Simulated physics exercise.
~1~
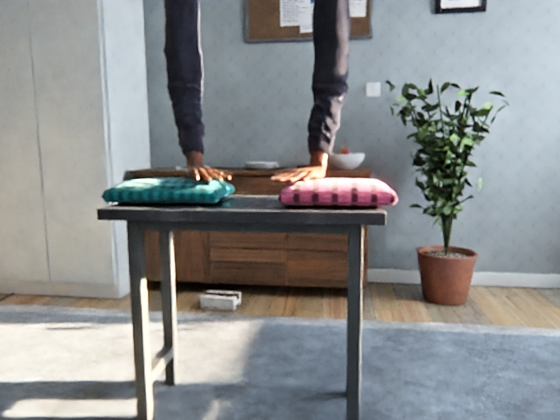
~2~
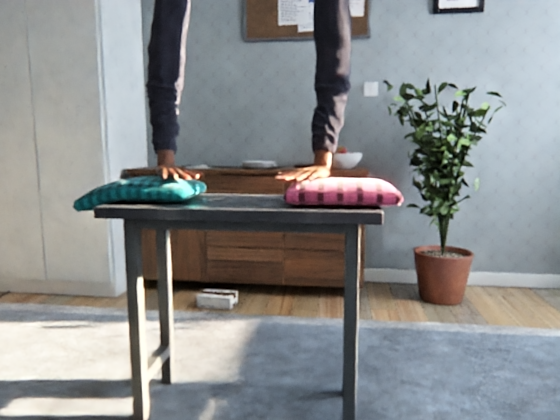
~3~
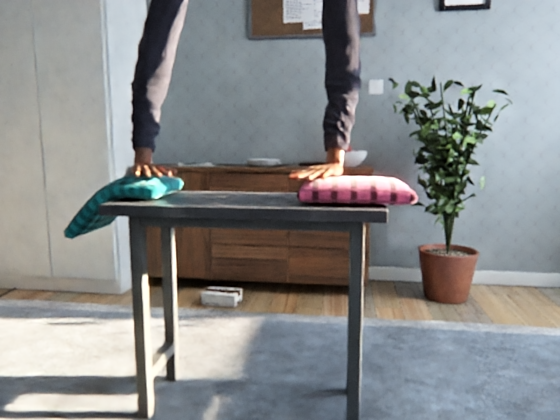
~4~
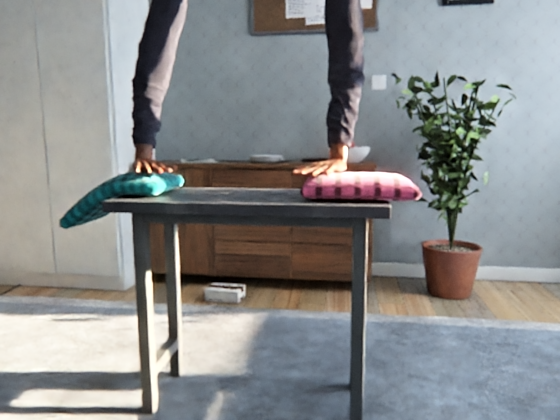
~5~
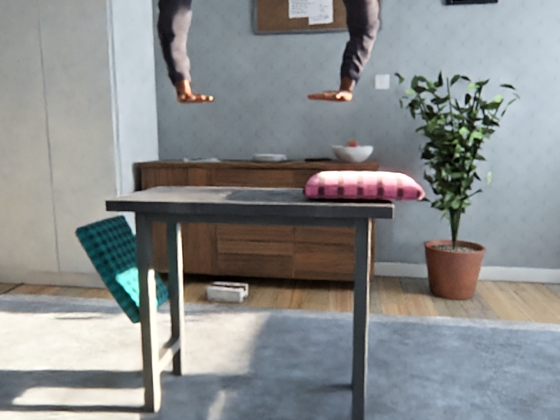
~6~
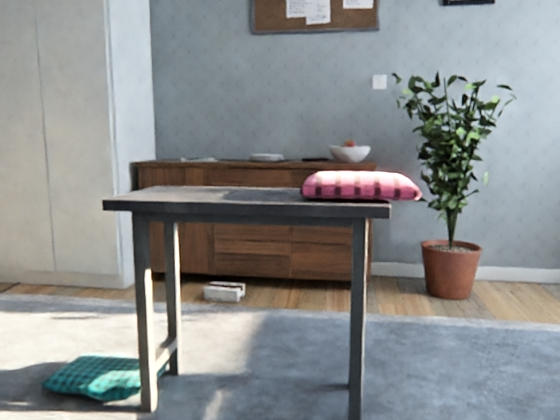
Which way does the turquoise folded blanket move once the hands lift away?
The turquoise folded blanket moves down, dropping off the left end of the table to the floor.
